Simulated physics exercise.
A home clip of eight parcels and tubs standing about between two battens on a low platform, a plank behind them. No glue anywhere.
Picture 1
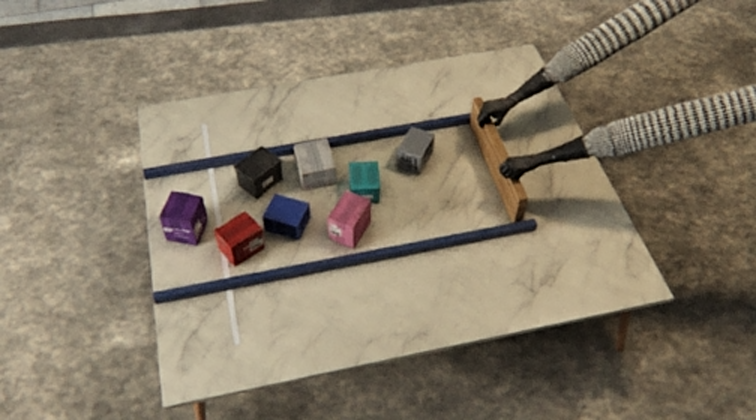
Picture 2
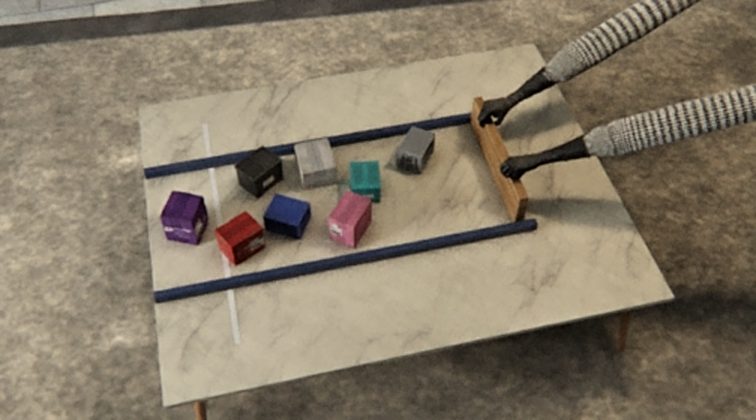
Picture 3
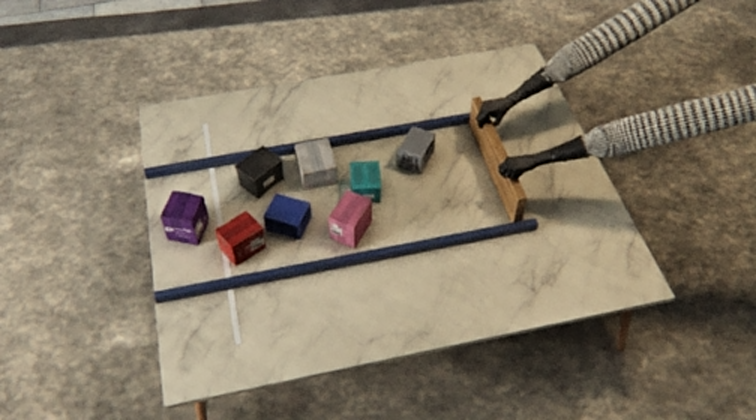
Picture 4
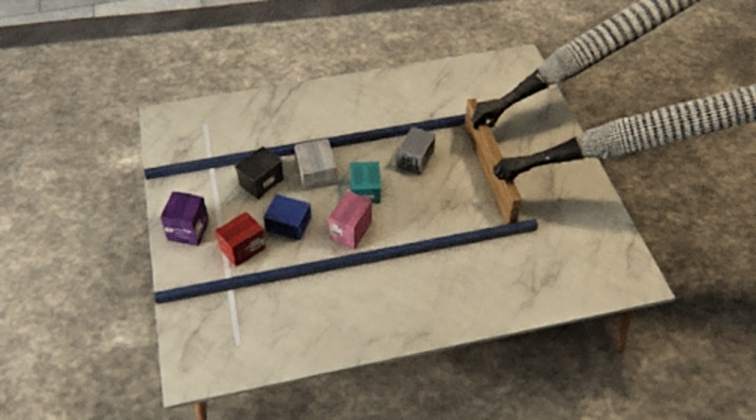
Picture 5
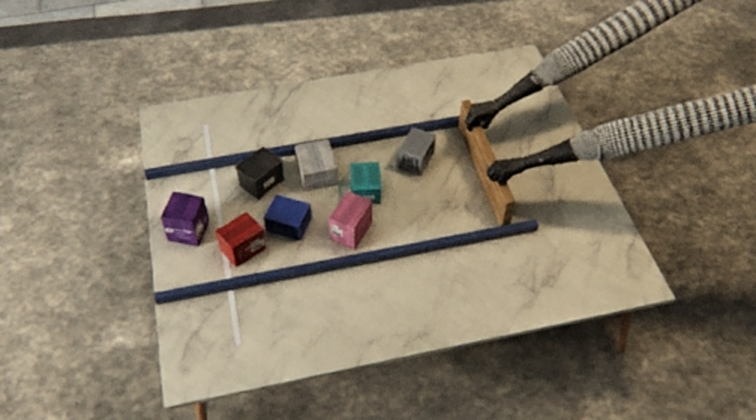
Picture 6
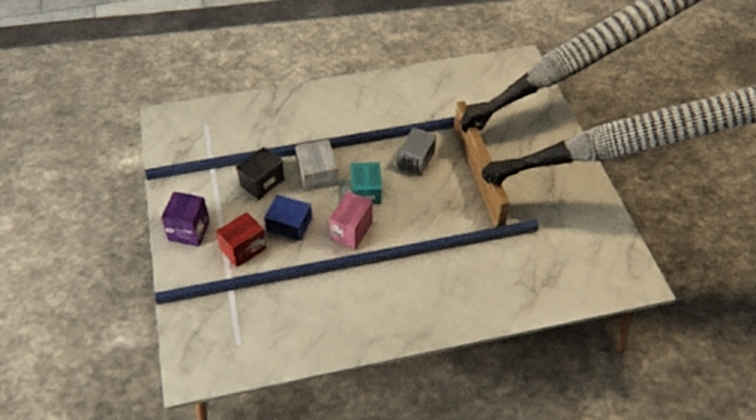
Two arms in grey knitted sleeves and dark gloves hold a wooden plank at the right of a low marble-topped platform, seen from above at an angle. Eight boxes and tubs, purple, red, black, blue, white, teal, pink and grey, stand between two dark blue battens, with pale tape at left. The hands slide the plank slightly left, while the parcels and camera stay practically still.
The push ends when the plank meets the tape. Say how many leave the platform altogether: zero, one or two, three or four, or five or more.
The number that fall off is one or two.
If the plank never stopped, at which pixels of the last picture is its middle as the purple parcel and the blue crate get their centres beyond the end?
About (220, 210), and (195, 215) for the other.
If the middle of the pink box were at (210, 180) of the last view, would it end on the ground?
From there it is lost.
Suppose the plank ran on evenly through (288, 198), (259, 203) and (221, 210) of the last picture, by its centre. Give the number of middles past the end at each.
It would be 0, 0 and 1.
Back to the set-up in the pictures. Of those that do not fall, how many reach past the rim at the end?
The number is 2.
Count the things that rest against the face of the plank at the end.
That makes 3.
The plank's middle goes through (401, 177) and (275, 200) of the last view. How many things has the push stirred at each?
First 2, then 7.
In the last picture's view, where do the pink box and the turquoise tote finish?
First (211, 259), then (195, 220).
Soon after, none off yet; purple parcel at rest near (186, 219); red parcel at rest near (242, 240); black tote at rest near (261, 174).
After that, none off yet; purple parcel at rest near (186, 219); red parcel displaced a little near (233, 247); black tote displaced about its own width near (218, 180).
In the end, the number that fall off is one or two; gone, black tote.
